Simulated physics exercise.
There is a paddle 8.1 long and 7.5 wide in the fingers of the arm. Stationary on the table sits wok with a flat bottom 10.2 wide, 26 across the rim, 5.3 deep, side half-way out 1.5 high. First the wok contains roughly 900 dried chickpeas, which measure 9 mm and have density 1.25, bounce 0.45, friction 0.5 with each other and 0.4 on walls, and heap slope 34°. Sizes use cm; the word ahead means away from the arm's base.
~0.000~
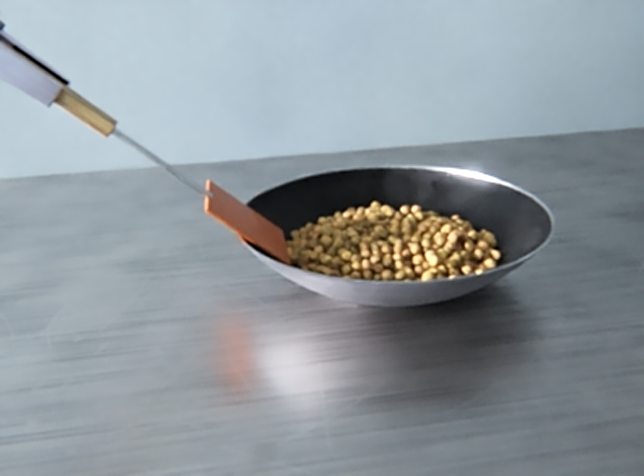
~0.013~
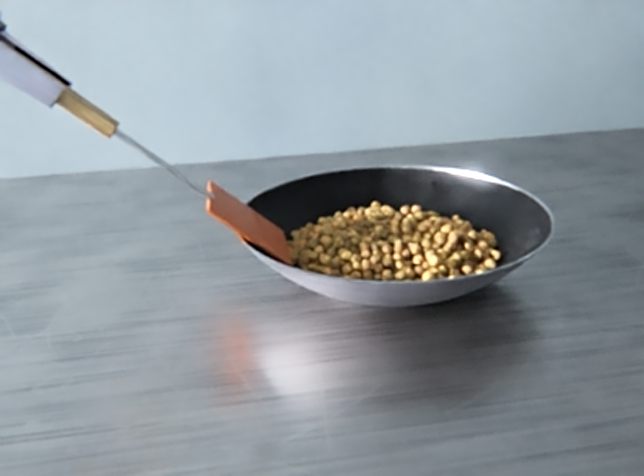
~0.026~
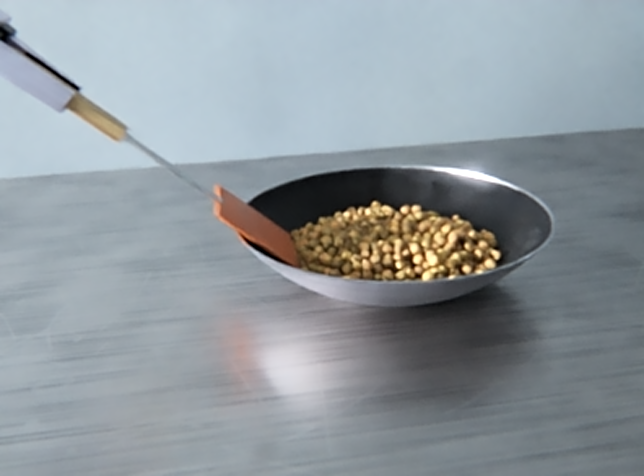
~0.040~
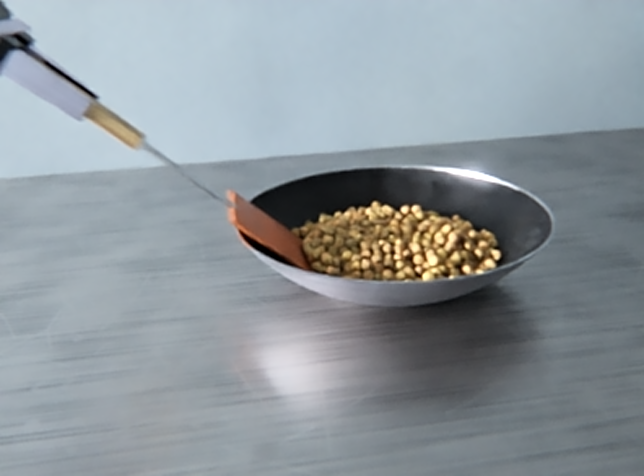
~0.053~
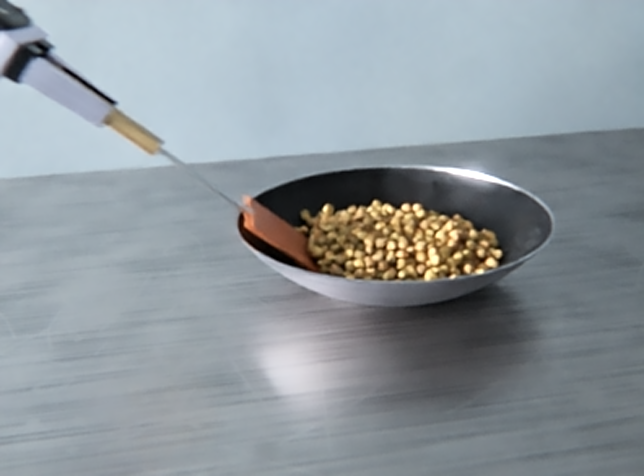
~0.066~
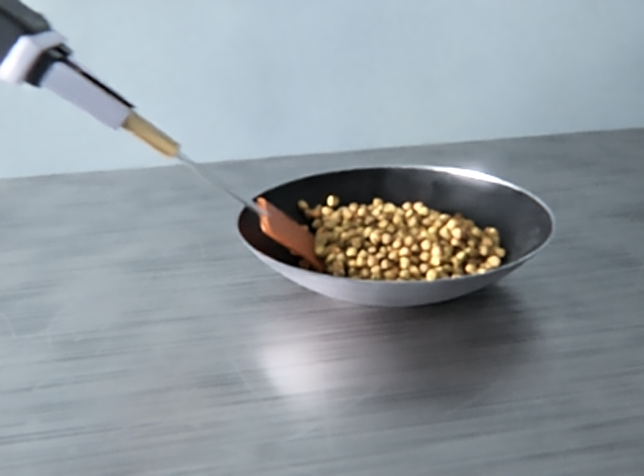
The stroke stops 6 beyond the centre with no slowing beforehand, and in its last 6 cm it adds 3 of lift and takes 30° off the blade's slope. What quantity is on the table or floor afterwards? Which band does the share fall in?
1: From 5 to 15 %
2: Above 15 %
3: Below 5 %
The answer is 1.
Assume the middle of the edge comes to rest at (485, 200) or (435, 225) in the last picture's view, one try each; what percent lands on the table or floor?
First try about 30 percent, second about 0 percent.
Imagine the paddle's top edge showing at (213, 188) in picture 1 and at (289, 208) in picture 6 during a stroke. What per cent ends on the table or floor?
Some 15 per cent.
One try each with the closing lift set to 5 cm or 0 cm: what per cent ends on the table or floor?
Close to 15 and 5 percent respectively.
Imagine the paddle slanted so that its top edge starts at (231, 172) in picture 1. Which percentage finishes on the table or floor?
10 percent or thereabouts.
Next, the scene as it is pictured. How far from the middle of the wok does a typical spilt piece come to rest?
About 20 centimetres.
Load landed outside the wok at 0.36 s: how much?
It works out to about 6 in a hundred.
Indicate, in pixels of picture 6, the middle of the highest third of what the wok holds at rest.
The middle lies somewhere around (484, 216).
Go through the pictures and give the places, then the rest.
The first picture shows the paddle top edge at (207, 194), sloping 42°; upper third of the load around (387, 240), from x 290 to 495, top at y 205; 900 in the wok.
The second picture shows the paddle top edge at (209, 195), sloping 42°; upper third of the load around (387, 240), from x 290 to 495, top at y 205.
The third picture shows the paddle top edge at (217, 199), sloping 42°; upper third of the load around (387, 241), from x 290 to 495, top at y 205.
The fourth picture shows the paddle top edge at (232, 206), sloping 42°; upper third of the load around (388, 240), from x 295 to 495, top at y 205.
The fifth picture shows the paddle top edge at (247, 211), sloping 42°; upper third of the load around (386, 237), from x 295 to 500, top at y 205.
The sixth picture shows the paddle top edge at (263, 214), sloping 42°; upper third of the load around (389, 236), from x 295 to 500, top at y 200; 900 in the wok.
After 0.10 s, sloping 42°, highest piece 6 above the table; 900 in the wok.
After 0.14 s, sloping 30°, highest piece 7 above the table; 900 in the wok.
After 0.36 s, sloping 12°, highest piece 7 above the table; 835 in the wok, 49 on the table or floor, 16 on the blade or in flight.
After 1.41 s, sloping 12°, highest piece 6 above the table; 834 in the wok, 66 on the table or floor.
In the end, 834 in the wok, 66 on the table or floor. That is 7 % on the table or floor.
